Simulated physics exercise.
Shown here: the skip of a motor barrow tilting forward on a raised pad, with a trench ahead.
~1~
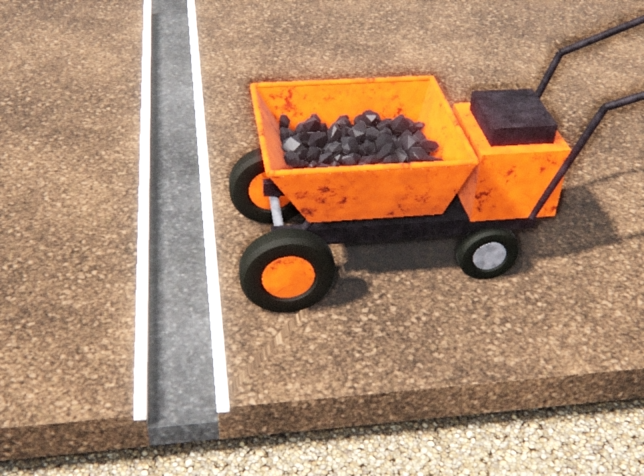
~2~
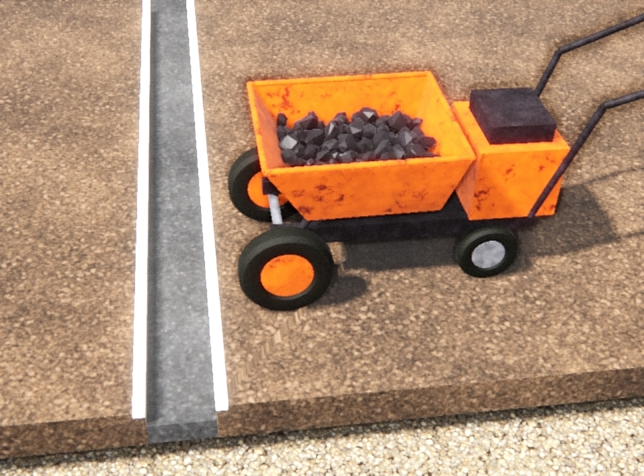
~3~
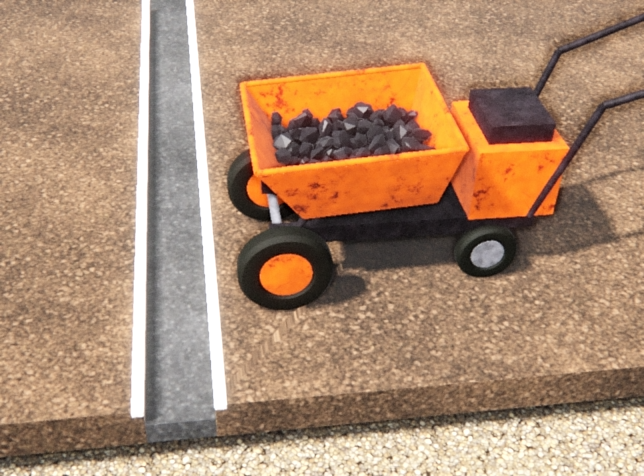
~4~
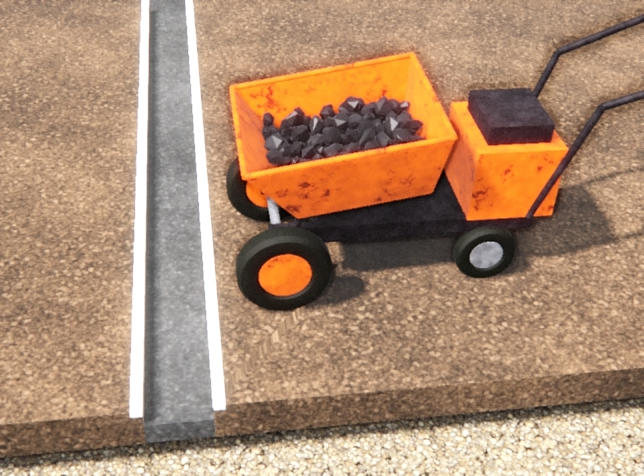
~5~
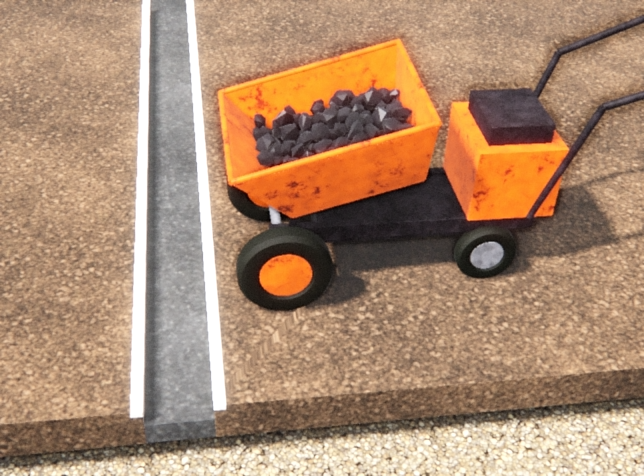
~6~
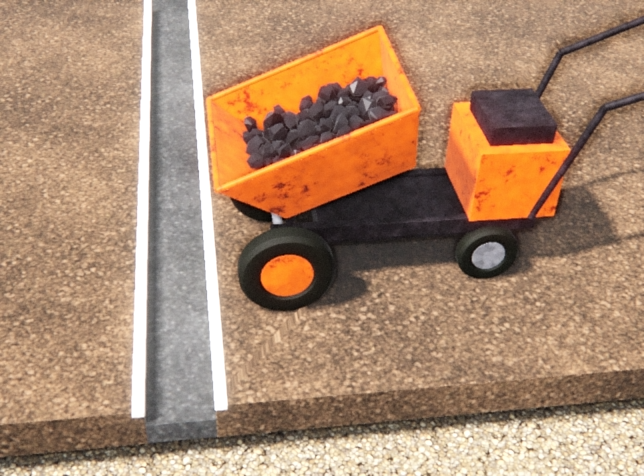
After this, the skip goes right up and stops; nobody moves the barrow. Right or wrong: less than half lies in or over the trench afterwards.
Right.
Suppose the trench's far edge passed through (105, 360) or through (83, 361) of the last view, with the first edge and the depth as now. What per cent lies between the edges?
In order: Near 70, then 90 percent.
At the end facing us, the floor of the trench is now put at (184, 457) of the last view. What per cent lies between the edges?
I'd say roughly 40 in a hundred.
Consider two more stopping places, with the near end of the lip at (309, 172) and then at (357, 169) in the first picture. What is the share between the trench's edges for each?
The shares come out close to 70 and 70 per cent, in that order.
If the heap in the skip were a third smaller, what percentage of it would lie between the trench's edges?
Close to 30 in a hundred.
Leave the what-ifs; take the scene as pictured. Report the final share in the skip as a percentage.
Estimate: 0 %, roughly.
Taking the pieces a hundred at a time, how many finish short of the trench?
That share comes out near 0 in a hundred.
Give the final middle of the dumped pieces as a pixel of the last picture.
Resting centre, last picture - approx. (118, 266).
Soon, skip tipped steeply; all in the skip.
A while on, skip tipped right over; about two thirds in the skip; a small part in or heaped over the trench; about a quarter beyond it; a stray few falling.
Towards the end, skip tipped right over; a stray few in the skip; about a quarter in or heaped over the trench; most beyond it.
Finally, skip tipped right over; about a third in or heaped over the trench; about two thirds beyond it.
